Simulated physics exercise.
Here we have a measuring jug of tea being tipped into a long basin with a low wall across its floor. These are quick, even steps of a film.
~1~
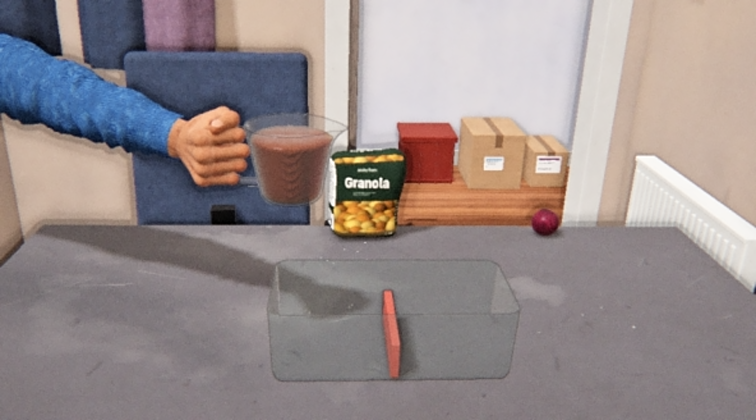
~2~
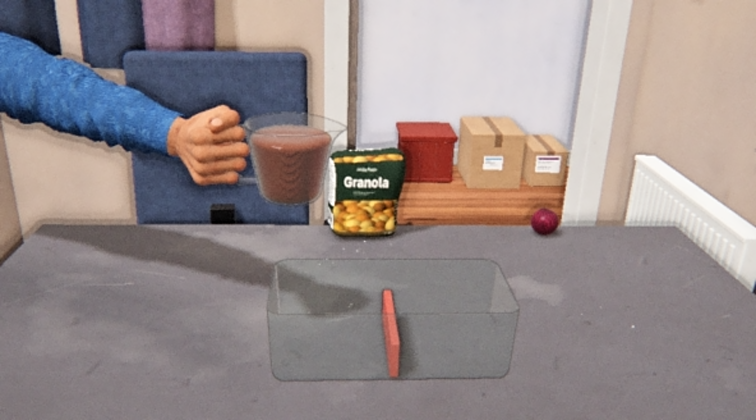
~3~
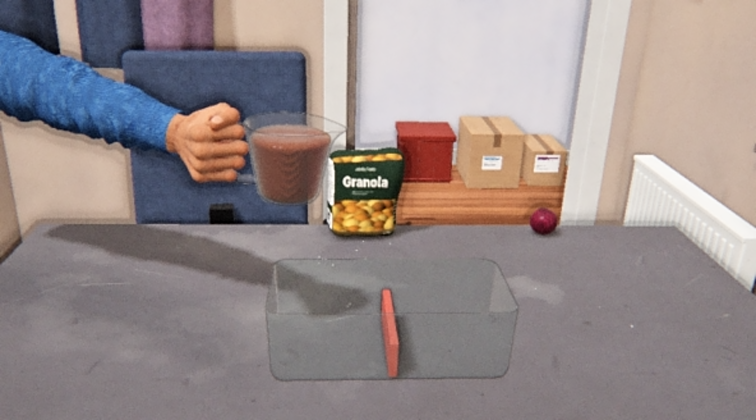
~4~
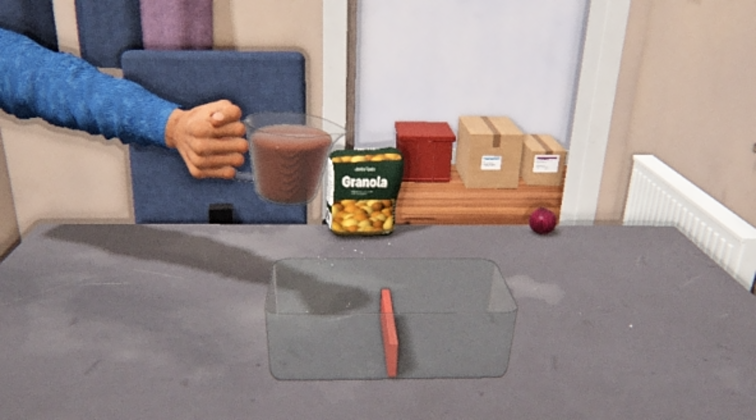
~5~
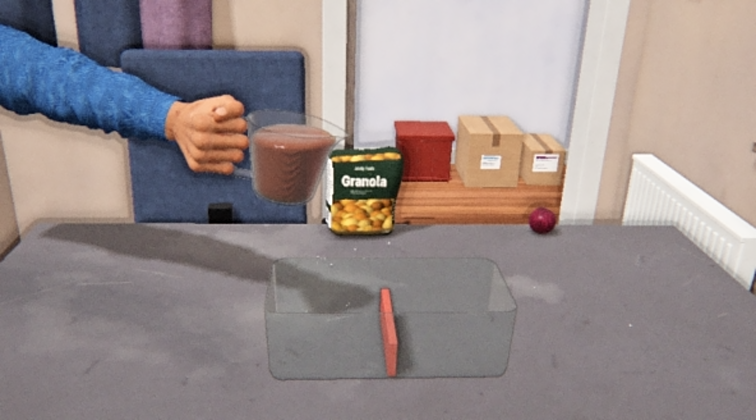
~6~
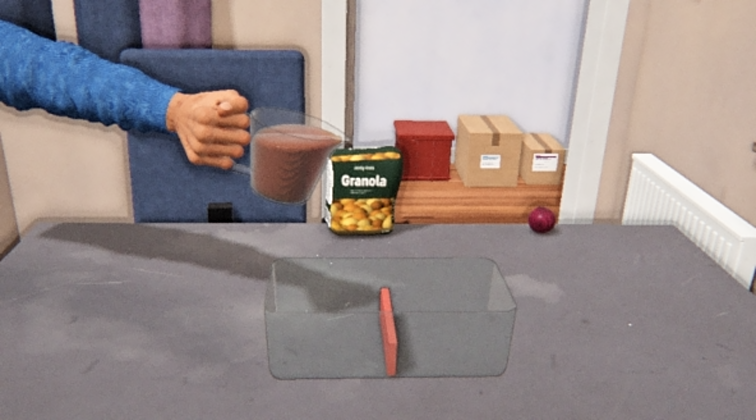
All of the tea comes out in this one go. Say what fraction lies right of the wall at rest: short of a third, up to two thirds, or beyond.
The share right of the wall is from a third to two thirds.
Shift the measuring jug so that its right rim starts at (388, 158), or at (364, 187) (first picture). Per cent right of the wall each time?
The first gives 85 %, the second 45 %.
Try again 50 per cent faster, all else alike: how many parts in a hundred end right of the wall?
It comes to 35 per cent or so.
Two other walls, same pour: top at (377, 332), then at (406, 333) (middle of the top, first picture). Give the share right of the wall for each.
The first gives 70 %, the second 25 %.
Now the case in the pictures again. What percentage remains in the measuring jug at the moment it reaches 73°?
Close to 60 per cent.
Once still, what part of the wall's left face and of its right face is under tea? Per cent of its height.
Left: 20 %. Right: 20 %.
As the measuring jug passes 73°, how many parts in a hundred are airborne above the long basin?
It comes to 30 per cent or so.
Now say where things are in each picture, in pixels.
It leans 0°; its right rim is at (348, 127); the tea meets the walls at (250, 135) and (333, 136); the long basin's rim runs from (272, 287) to (509, 286); the wall's top is at (392, 317), in the first picture.
It leans 1°; its right rim is at (348, 127); the tea meets the walls at (250, 134) and (333, 135), in the second picture.
It leans 2°; its right rim is at (348, 128); the tea meets the walls at (250, 133) and (333, 136), in the third picture.
It leans 5°; its right rim is at (349, 131); the tea meets the walls at (250, 133) and (334, 136), in the fourth picture.
It leans 9°; its right rim is at (350, 134); the tea meets the walls at (252, 133) and (337, 136), in the fifth picture.
It leans 14°; its right rim is at (352, 139); the tea meets the walls at (253, 134) and (341, 136), in the sixth picture.
A moment on, the measuring jug is tipped part way and 58 per cent is still to pour, 1 is left of the wall and 13 right of it.
Next, the measuring jug is tipped right over and 4 per cent is still to pour, 41 is left of the wall and 44 right of it.
Then the measuring jug is tipped right over and 0 per cent is still to pour, 52 is left of the wall and 45 right of it.
Later the measuring jug is tipped right over and 0 per cent is still to pour, 52 is left of the wall and 45 right of it.
At rest 52 per cent lies left of the wall, 45 right of it and 3 outside.
